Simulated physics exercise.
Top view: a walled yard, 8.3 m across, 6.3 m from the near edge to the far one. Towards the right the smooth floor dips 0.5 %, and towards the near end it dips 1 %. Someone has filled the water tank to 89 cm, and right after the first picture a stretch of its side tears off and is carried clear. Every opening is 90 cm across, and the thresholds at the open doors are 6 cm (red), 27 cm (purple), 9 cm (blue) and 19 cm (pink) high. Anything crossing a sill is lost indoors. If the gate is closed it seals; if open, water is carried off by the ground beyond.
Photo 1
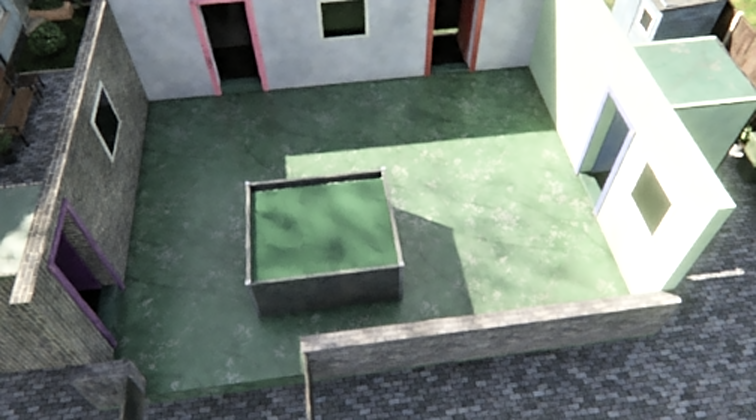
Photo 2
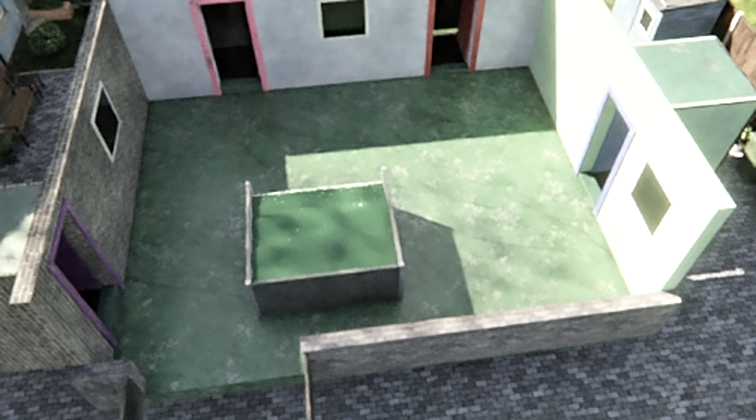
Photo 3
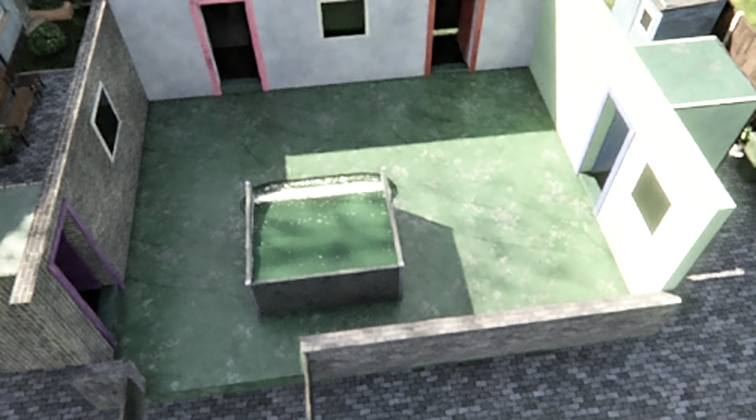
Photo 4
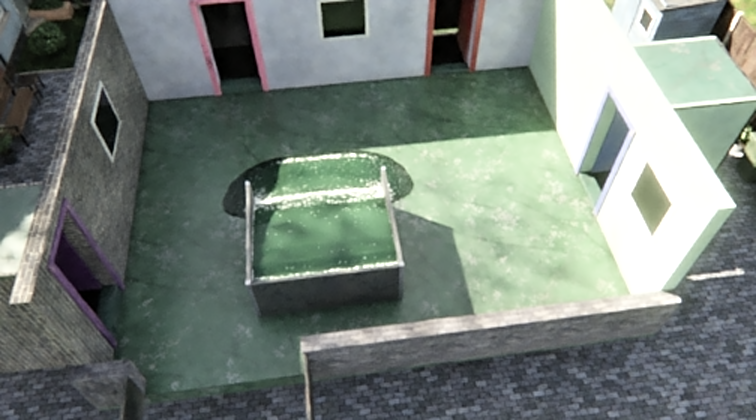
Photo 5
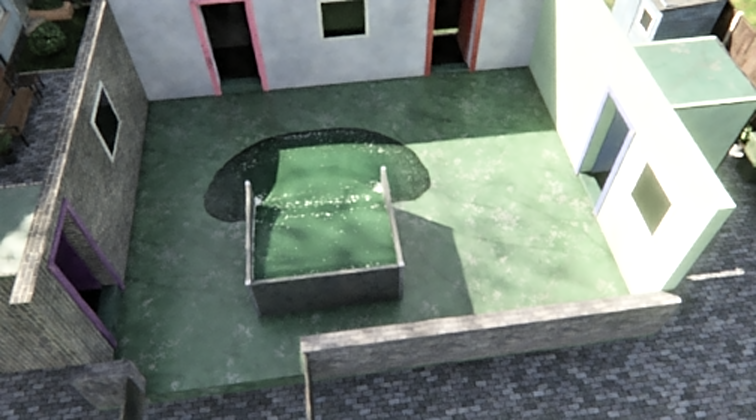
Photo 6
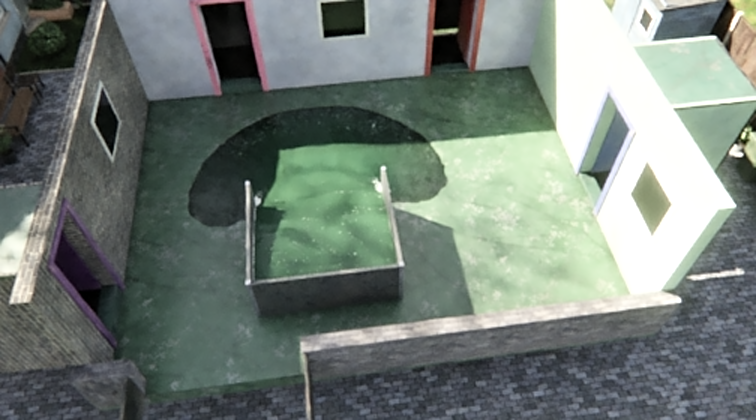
In a walled yard, water pours from the tank's open far side and spreads across the green floor.
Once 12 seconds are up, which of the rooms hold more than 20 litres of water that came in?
Red door - more than 20 litres. Purple door - 20 litres or less. Blue door - 20 litres or less. Pink door - more than 20 litres.
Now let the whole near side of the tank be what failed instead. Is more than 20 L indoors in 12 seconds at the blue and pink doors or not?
Door blue goes beyond, door pink stays within.
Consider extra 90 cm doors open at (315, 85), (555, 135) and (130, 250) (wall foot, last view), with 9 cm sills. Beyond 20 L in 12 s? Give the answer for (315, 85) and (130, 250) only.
Check, in order - fail / pass.
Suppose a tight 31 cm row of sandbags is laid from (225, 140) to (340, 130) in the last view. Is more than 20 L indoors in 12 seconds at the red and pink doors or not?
At the red door the limit is exceeded, and at the pink door it is not reached.
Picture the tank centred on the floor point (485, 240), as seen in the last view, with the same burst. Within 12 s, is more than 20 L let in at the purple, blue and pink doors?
Against the limit, the purple door stays within it, the blue door stays within it and the pink door stays within it.
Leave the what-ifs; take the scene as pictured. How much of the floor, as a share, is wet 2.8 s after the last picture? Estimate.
Wet share: Near 50 percent.
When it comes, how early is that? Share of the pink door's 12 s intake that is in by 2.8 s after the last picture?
Some 100 per cent by then.
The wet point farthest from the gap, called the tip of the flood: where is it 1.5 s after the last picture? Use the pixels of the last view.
Around pixel (513, 72).
Then, 0.7 s after the last picture water covers 40 % of the floor and is deepest (47 cm) near (311, 91); red door not reached, purple door not reached, blue door not reached, pink door 33 cm at the sill, 8 L in.
Then, 1.5 s after the last picture water covers 45 % of the floor and is deepest (46 cm) near (158, 105); red door 16 cm at the sill, 9 L in, purple door not reached, blue door not reached, pink door 34 cm at the sill, 58 L in.
Then, 2.8 s after the last picture water covers 50 % of the floor and is deepest (34 cm) near (523, 77); red door 11 cm at the sill, 47 L in, purple door not reached, blue door not reached, pink door 19 cm at the sill, 99 L in.
Then, 6.3 s after the last picture water covers 90 % of the floor and is deepest (21 cm) near (638, 315); red door 8 cm at the sill, 66 L in, purple door 4 cm at the sill, 0 L in, blue door 9 cm at the sill, 1 L in, pink door 7 cm at the sill, 100 L in.
Then, 11.3 s after the last picture water covers 95 % of the floor and is deepest (15 cm) near (606, 320); red door 3 cm at the sill, 74 L in, purple door 8 cm at the sill, 0 L in, blue door 8 cm at the sill, 1 L in, pink door 1 cm at the sill, 100 L in.
